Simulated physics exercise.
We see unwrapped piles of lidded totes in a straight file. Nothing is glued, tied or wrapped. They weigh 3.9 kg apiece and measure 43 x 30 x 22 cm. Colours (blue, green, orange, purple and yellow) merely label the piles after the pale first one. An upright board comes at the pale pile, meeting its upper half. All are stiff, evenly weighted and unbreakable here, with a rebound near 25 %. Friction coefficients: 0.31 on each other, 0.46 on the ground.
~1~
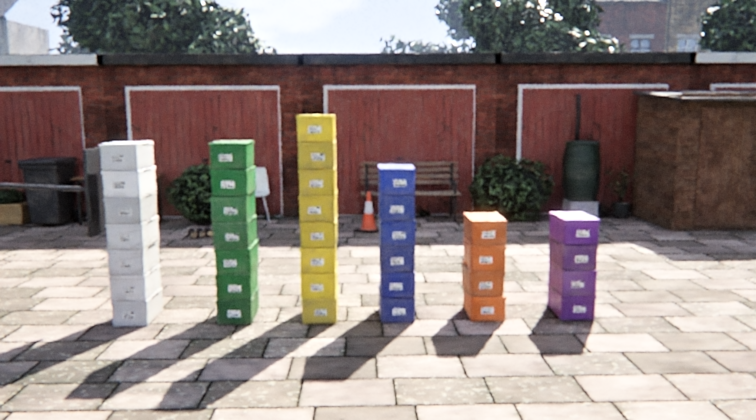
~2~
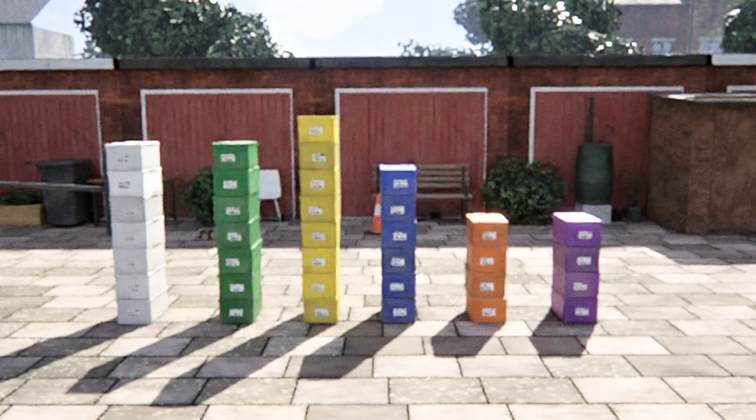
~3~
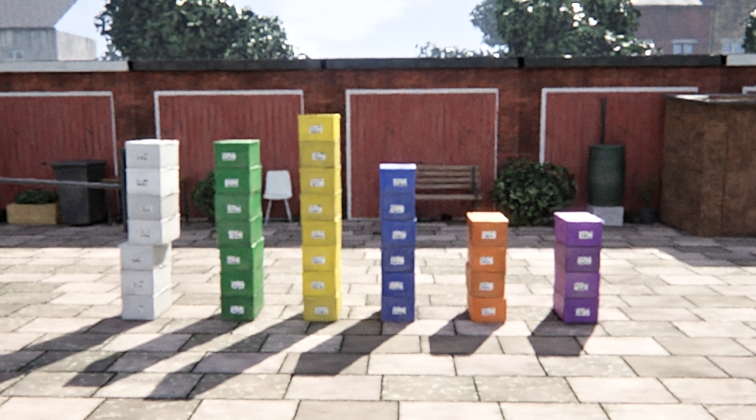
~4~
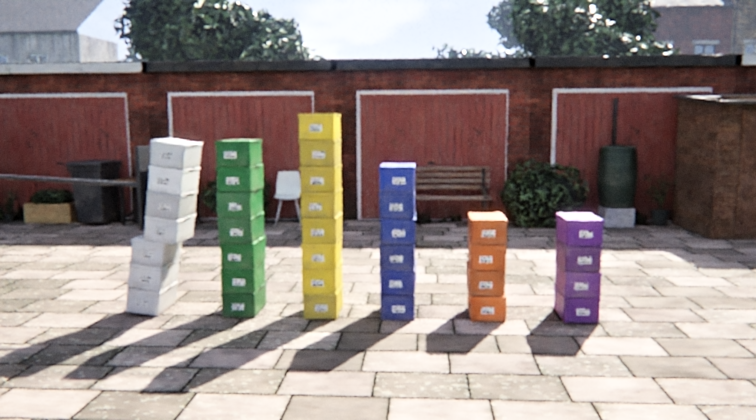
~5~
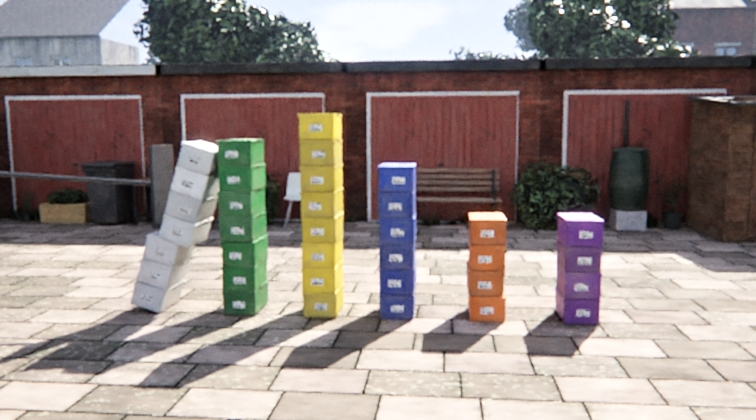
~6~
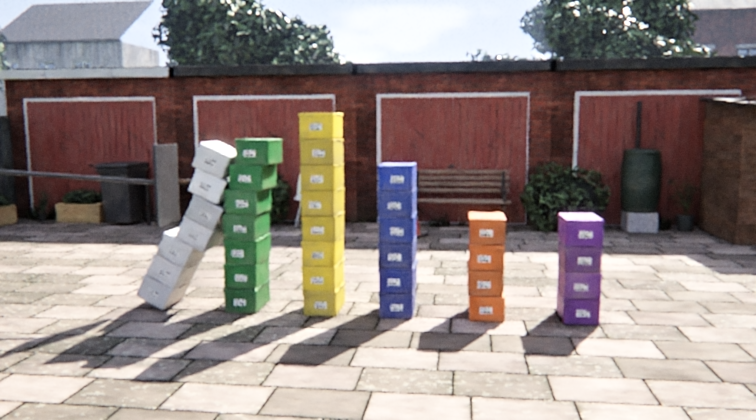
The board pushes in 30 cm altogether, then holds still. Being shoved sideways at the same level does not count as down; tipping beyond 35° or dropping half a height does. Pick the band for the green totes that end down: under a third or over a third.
Ending down: Over a third.
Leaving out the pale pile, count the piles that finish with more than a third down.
The count is 5.
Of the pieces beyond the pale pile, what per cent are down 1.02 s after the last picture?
20 per cent by then.
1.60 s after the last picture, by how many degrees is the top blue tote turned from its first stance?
Roughly 15°.
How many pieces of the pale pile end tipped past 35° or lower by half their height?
The count is 7.
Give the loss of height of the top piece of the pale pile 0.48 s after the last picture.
Some 20 cm lower.
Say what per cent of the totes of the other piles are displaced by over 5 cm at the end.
Shifted: 95 per cent.
Then, 0.48 s after the last picture, 7 of the pale pile down; none of the 7 green totes down (0 of 29 in all colours); top green tote leaning 17°; top yellow tote shifted 39 mm.
Then, 1.02 s after the last picture, 7 of the pale pile down; 6 of the 7 green totes down (6 of 29 in all colours); top green tote leaning 23°, 24 cm lower; top yellow tote leaning 20°.
Then, 1.60 s after the last picture, 7 of the pale pile down; 6 of the 7 green totes down (20 of 29 in all colours); top green tote leaning 41°, 64 cm lower; top yellow tote leaning 71°, 54 cm lower.
Then, 2.34 s after the last picture, 7 of the pale pile down; 6 of the 7 green totes down (26 of 29 in all colours); top green tote leaning 41°, 70 cm lower; top purple tote on its side.
At rest, 7 of the pale pile down; 6 of the 7 green totes down (27 of 29 in all colours); top green tote leaning 41°, 70 cm lower; top yellow tote upside down. That is 86 per cent. As the last picture would show them, middles, top green tote near (418, 233), top yellow tote near (741, 311).
